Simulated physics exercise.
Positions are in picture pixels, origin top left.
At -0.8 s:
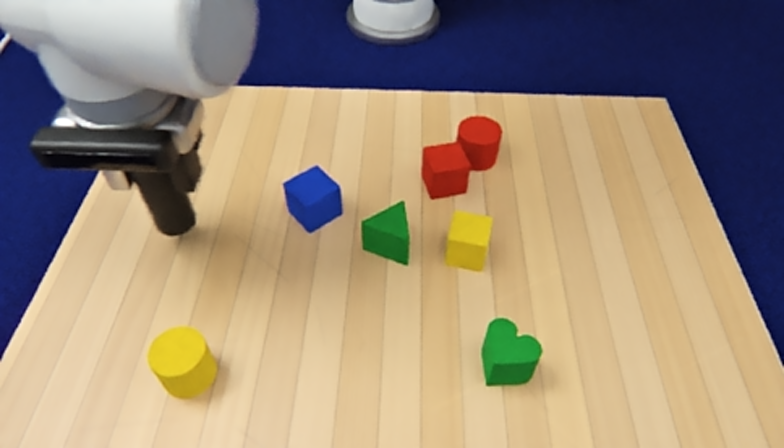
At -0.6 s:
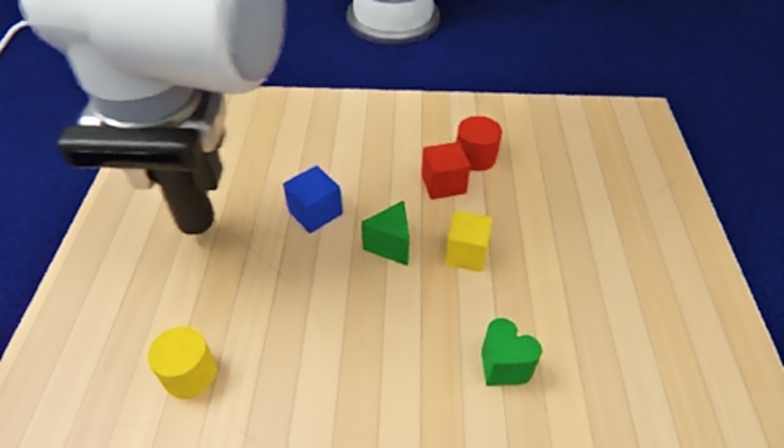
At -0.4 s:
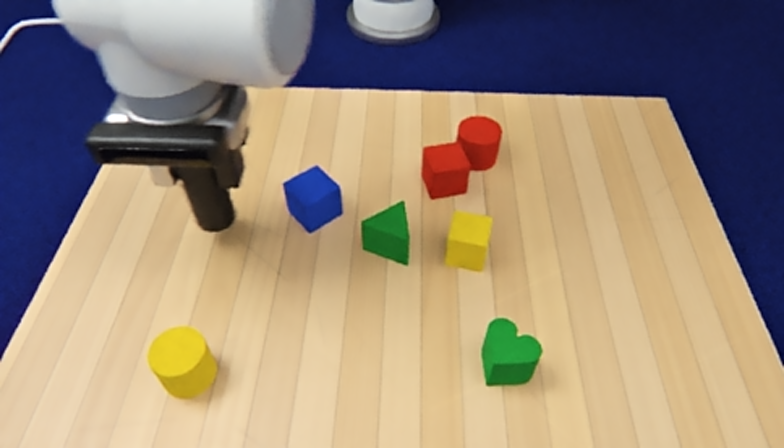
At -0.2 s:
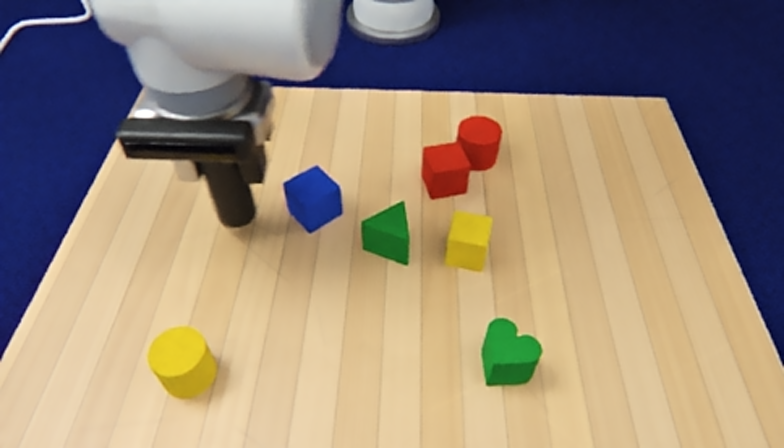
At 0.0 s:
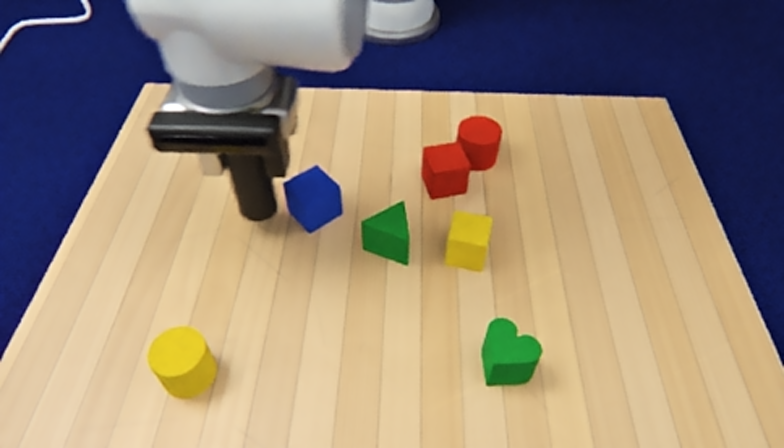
The clip opens on a wooden board holding red, blue, green and yellow blocks, with a white robotic arm holding a dark rod at the upper left. The arm moves the rod steadily rightward across the board, closing the gap to the blue cube until it is right beside it, while every block stays still.
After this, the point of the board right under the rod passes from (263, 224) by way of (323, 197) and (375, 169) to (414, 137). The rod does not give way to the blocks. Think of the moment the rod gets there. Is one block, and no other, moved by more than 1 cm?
Yes, I think so.
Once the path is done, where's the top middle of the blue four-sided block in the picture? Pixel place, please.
Its top centre is at about (379, 175).
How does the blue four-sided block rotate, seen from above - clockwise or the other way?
Looking from above, the answer is clockwise.
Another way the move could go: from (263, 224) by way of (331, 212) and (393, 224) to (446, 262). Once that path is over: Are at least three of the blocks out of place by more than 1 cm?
It seems so.
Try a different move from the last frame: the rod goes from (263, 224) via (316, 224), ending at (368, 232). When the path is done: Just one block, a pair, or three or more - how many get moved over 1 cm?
I expect one block to move.
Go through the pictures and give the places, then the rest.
In the first frame, rod tip at (177, 223); block tops, blue four-sided block at (311, 185); red four-sided block at (447, 156).
In the second frame, rod at (197, 222); blocks unchanged.
In the third frame, rod at (217, 219); blocks unchanged.
In the fourth frame, rod at (238, 215); blocks unchanged.
In the fifth frame, rod at (259, 209); blue four-sided block at (311, 185); red four-sided block at (447, 156).
What follows on the original path. One third of the way, rod at (322, 182); blue four-sided block at (358, 177), turned 60° clockwise.
Two thirds of the way, rod at (375, 153); blue four-sided block at (379, 175), turned 90° clockwise.
At the end, rod at (414, 122); blue four-sided block at (379, 175), turned 90° clockwise; red four-sided block in place.
